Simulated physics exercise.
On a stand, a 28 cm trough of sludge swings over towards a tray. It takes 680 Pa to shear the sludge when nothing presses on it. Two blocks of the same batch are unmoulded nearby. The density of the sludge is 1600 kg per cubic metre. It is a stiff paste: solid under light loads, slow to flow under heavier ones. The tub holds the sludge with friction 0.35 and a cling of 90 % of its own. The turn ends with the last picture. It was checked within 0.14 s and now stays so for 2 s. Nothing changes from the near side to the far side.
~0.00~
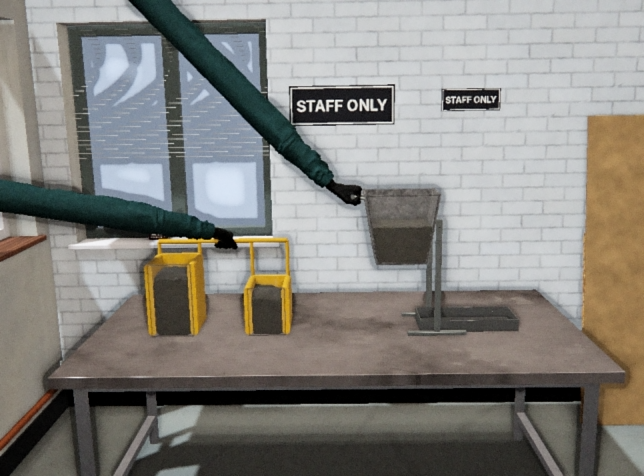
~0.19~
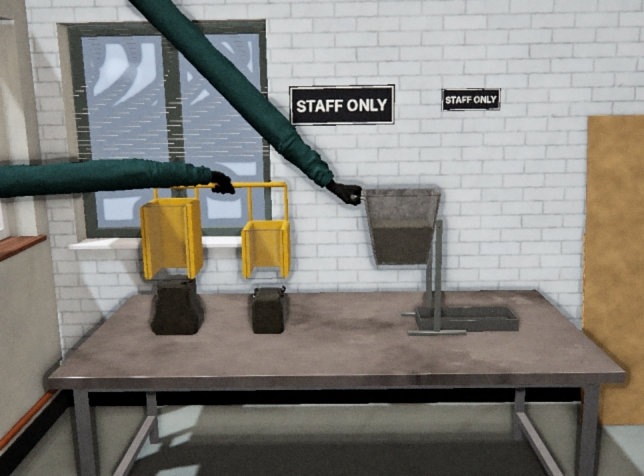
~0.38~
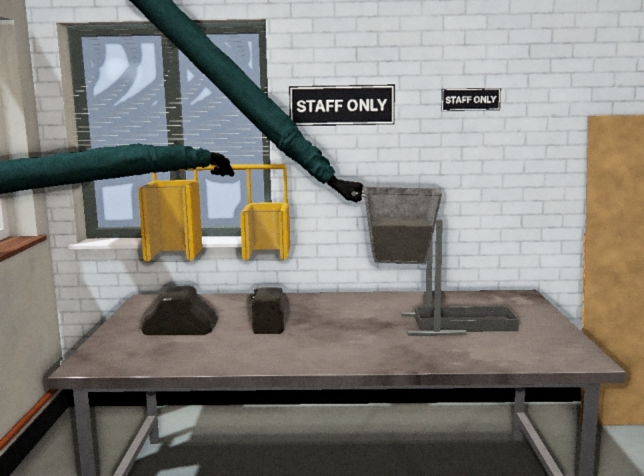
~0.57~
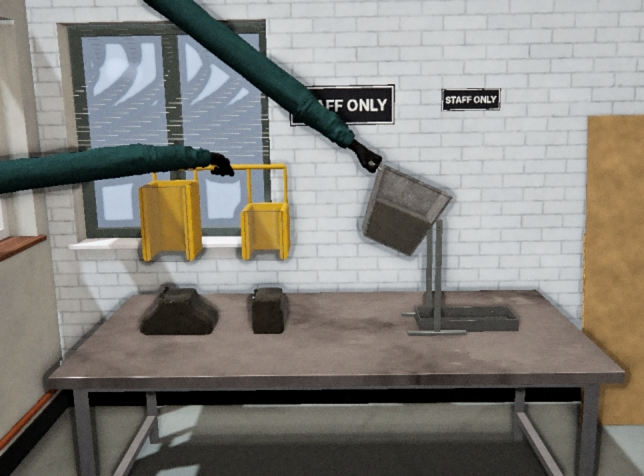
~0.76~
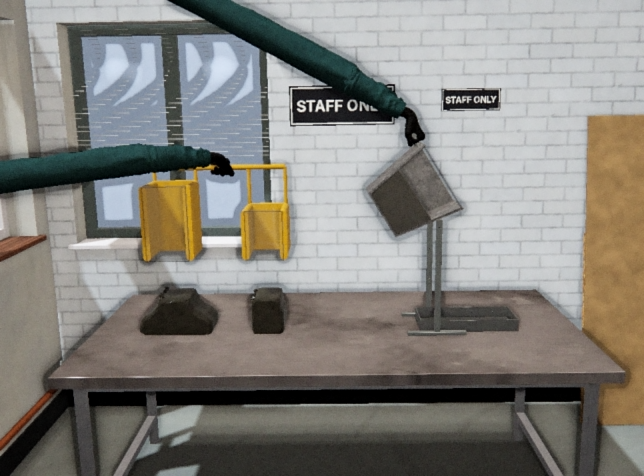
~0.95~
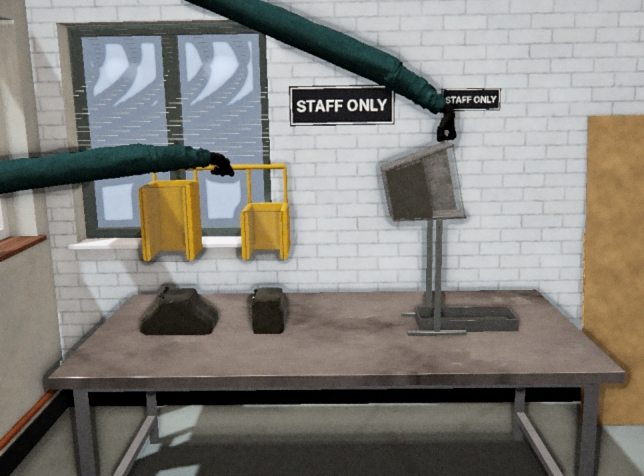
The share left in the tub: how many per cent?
About 100 %.
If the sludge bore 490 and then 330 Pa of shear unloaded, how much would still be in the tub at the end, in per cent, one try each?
In that order: 100 %, 75 %.
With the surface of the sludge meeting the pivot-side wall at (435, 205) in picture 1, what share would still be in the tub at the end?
Then about 80 %.
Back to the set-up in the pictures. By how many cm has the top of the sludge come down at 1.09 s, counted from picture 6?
Roughly 2 cm.
After 1.09 s, the tub is at 79 degrees and holds 100 %.
After 1.26 s, the tub is at 79 degrees and holds 100 %.
After 1.43 s, the tub is at 79 degrees and holds 100 %.
After 1.60 s, the tub is at 79 degrees and holds 100 %.
After 2.95 s, at the end, the tub is at 79 degrees and holds 100 %.
